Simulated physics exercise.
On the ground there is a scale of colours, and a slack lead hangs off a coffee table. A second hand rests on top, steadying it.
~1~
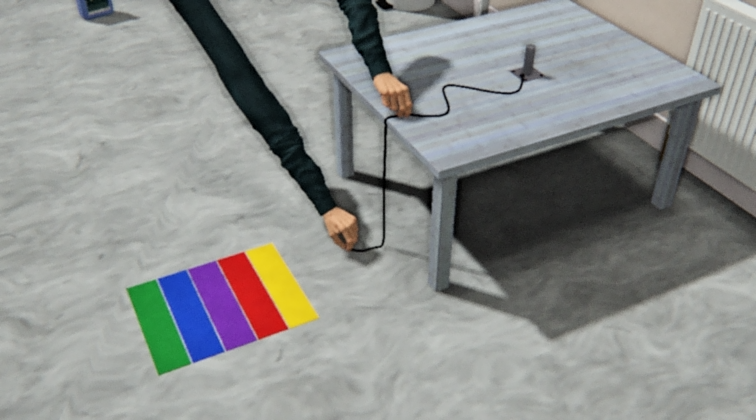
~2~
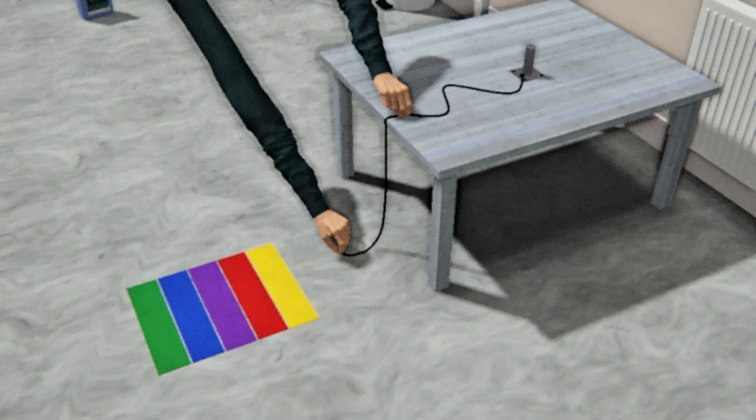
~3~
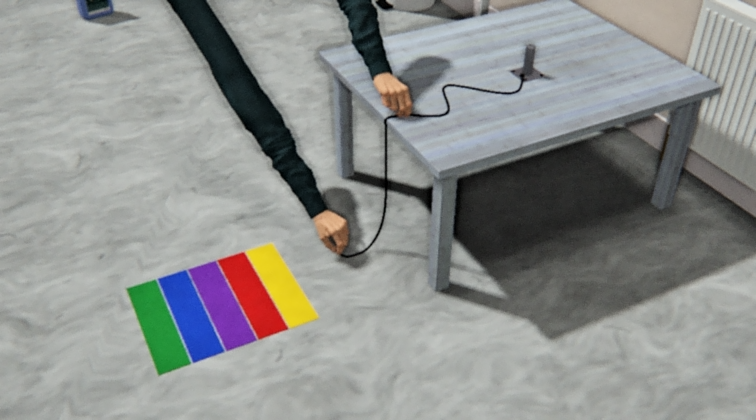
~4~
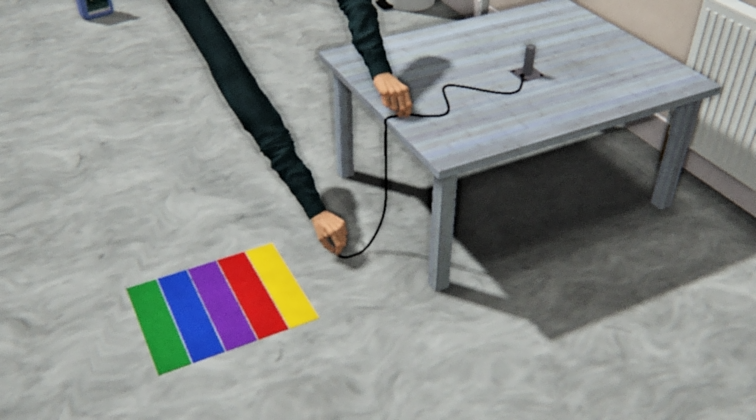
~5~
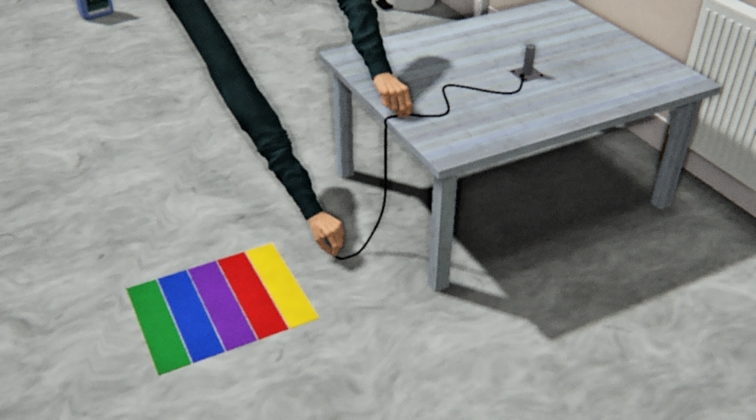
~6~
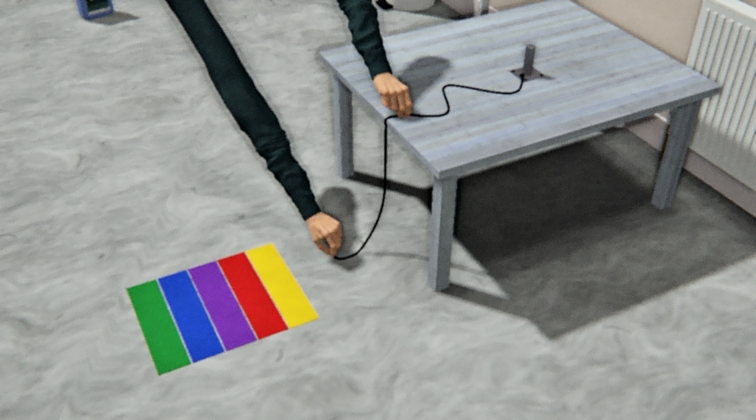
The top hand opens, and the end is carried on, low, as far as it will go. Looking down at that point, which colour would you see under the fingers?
You would see blue.
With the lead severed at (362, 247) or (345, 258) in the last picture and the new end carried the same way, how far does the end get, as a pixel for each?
Taking them in turn, near (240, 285) and near (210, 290).
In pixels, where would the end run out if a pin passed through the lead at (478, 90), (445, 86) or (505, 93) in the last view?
Try 1: (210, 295); try 2: (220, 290); try 3: (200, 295).
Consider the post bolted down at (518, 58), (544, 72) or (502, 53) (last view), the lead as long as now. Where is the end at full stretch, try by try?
The first try gives about (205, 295), the second about (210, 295) and the third about (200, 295).
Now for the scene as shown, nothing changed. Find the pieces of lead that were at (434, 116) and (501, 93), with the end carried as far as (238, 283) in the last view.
Taking them in turn, (381, 131) and then (476, 86).
A little later, end near (238, 283); over red.
Next, end near (205, 294); over purple.
When it is tight, end near (184, 301); over blue. It gets as far as the blue strip.
